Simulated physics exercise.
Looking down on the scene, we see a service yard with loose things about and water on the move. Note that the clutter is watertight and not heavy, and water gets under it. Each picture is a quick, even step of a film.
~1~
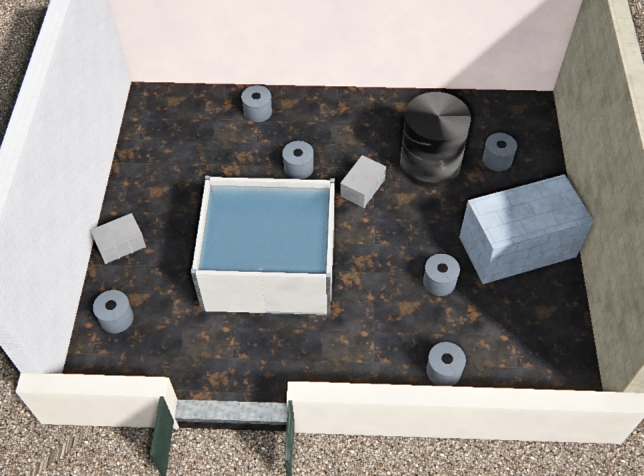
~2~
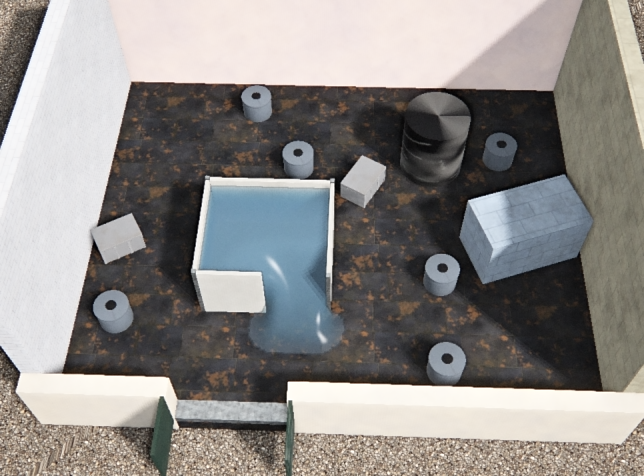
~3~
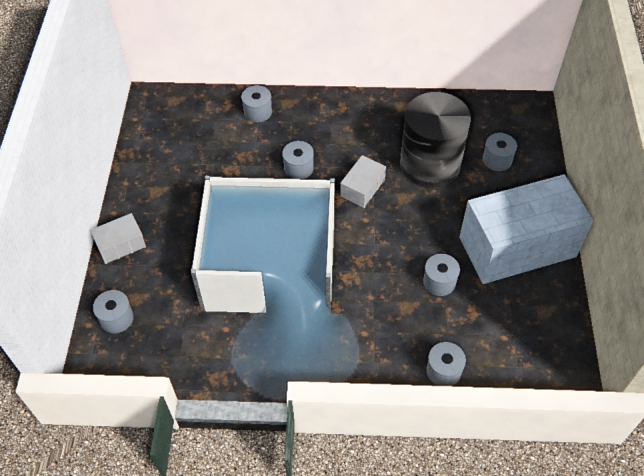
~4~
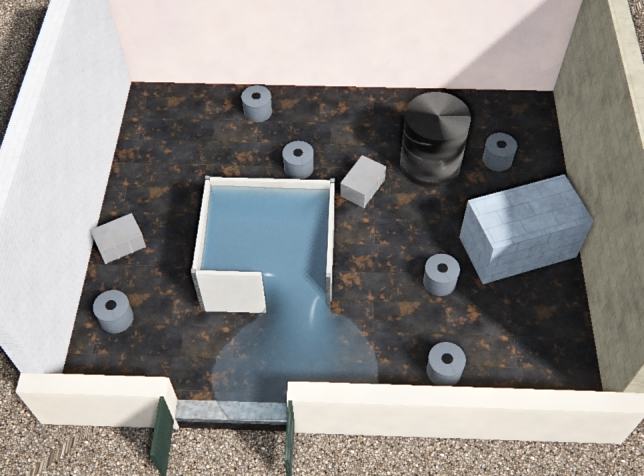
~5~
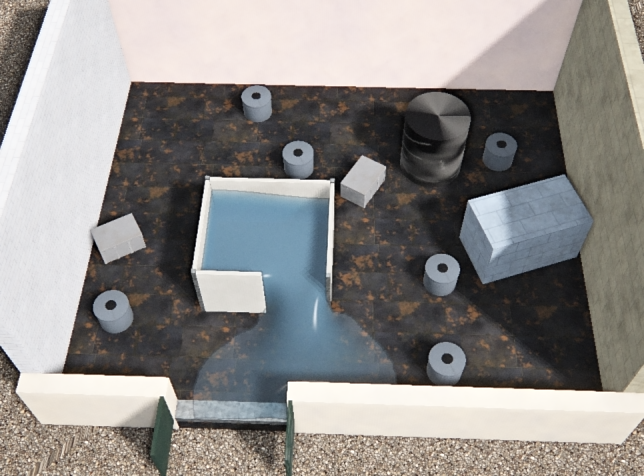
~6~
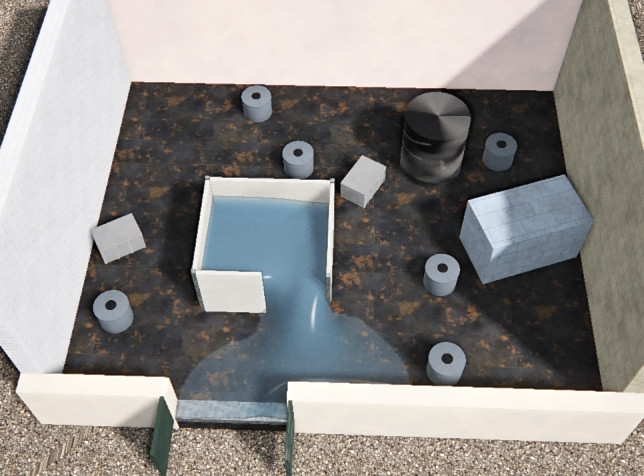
Blue water pouring through a gap in a square white tank and spreading across a dark yard floor, surrounding objects staying still.
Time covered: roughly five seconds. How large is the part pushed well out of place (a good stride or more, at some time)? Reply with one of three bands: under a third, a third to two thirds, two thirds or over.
Under a third.
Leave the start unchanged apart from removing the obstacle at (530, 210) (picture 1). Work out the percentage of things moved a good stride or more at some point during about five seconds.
Result: Approx. 20 %.
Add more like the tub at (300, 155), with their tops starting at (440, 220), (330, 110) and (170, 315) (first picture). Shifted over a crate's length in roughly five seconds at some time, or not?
Stays put, stays put, stays put.
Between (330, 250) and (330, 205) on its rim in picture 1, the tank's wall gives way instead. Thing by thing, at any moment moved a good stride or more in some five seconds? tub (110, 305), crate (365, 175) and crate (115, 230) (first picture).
Here's my take, in sequence: Fails to go that far, fails to go that far, and fails to go that far.
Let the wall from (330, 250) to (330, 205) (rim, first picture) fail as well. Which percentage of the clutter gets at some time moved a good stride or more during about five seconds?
My estimate is some 40 per cent of them.
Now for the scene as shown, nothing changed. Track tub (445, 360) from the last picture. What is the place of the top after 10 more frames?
About (515, 278).
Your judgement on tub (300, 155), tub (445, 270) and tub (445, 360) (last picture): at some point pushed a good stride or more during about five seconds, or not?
Working through them in turn, I get never that far off, shoved clear, then shoved clear.
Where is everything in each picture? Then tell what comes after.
The first frame shows a crate at (116, 232) rests on the ground; a tub at (298, 153), on the bottom; 0 of 8 have shifted.
The second frame shows a crate at (116, 232) rests on the ground; a tub at (298, 153), on the bottom; 0 of 8 have shifted.
The third frame shows a crate at (116, 232) rests on the ground; a tub at (298, 153) rests on the ground; 0 of 8 have shifted.
The fourth frame shows a crate at (116, 232) rests on the ground; a tub at (298, 153), on the bottom; 0 of 8 have shifted.
The fifth frame shows a crate at (116, 232) rests on the ground; a tub at (298, 153), on the bottom; 0 of 8 have shifted.
The sixth frame shows a crate at (116, 232), on the bottom; a tub at (298, 153) rests on the ground; 0 of 8 have shifted.
A moment on, 0 of 8 are well off their spots; 0 afloat.
Next, 1 of 8 are well off their spots; 1 afloat.
Later, 1 of 8 are well off their spots; 1 afloat.
In the end, 2 of 8 are well off their spots, and 2 have been at some point; 2 afloat.
